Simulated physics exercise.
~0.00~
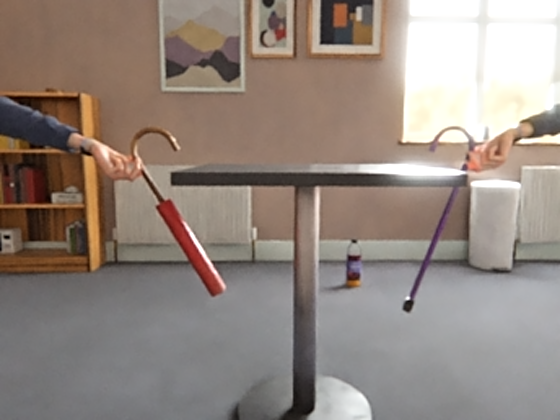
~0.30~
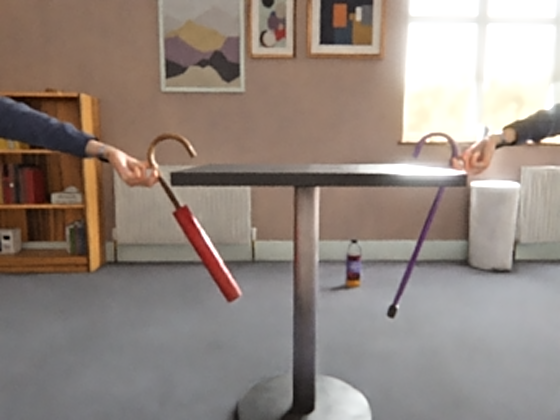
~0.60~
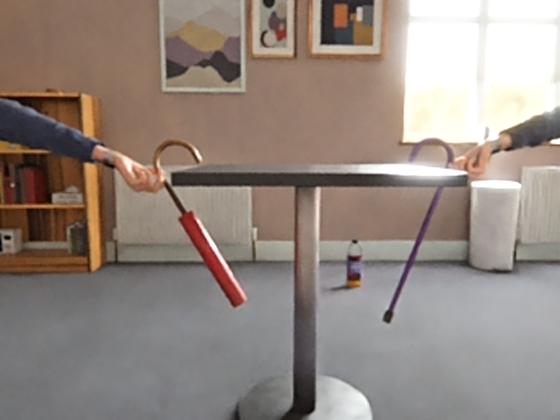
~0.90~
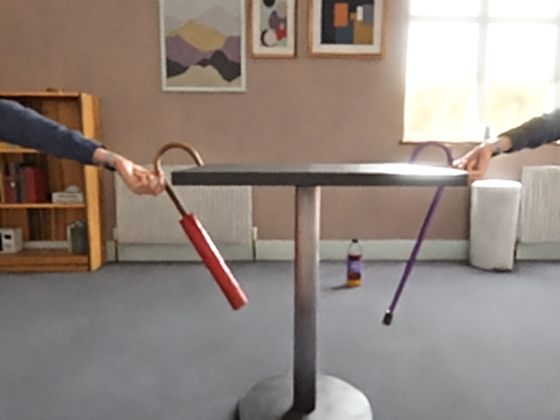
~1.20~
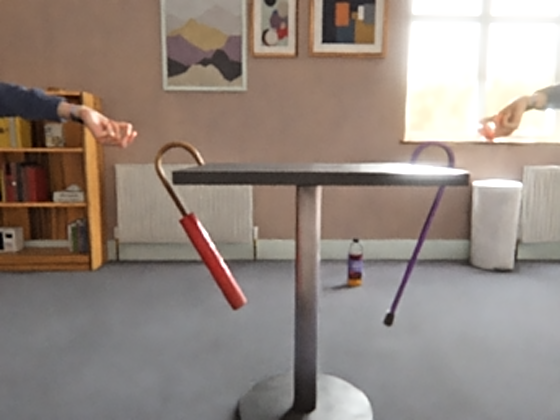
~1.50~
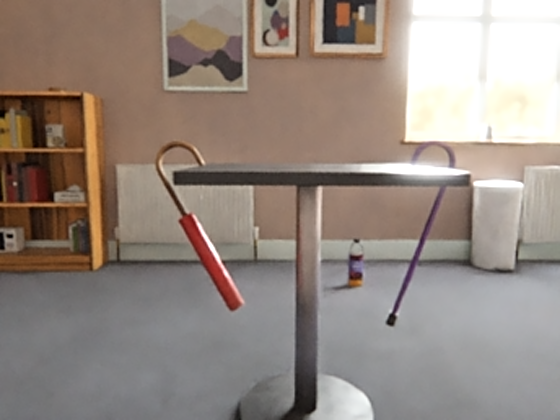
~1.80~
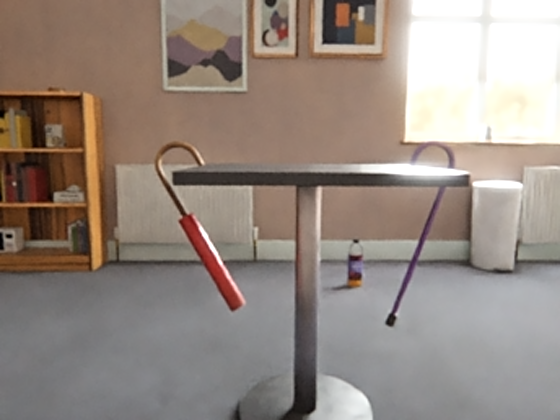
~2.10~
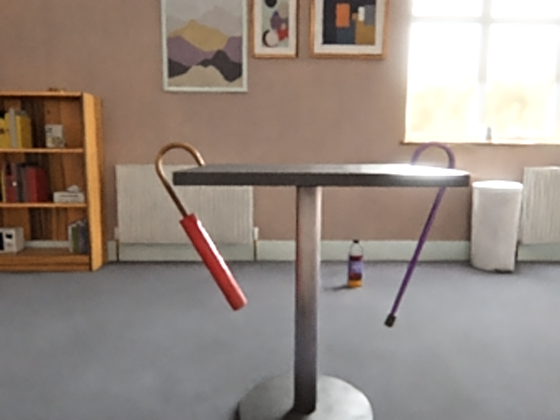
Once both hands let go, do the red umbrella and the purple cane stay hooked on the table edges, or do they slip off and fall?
Both stay hooked, with the red umbrella hanging from the left edge of the table and the purple cane from the right edge.
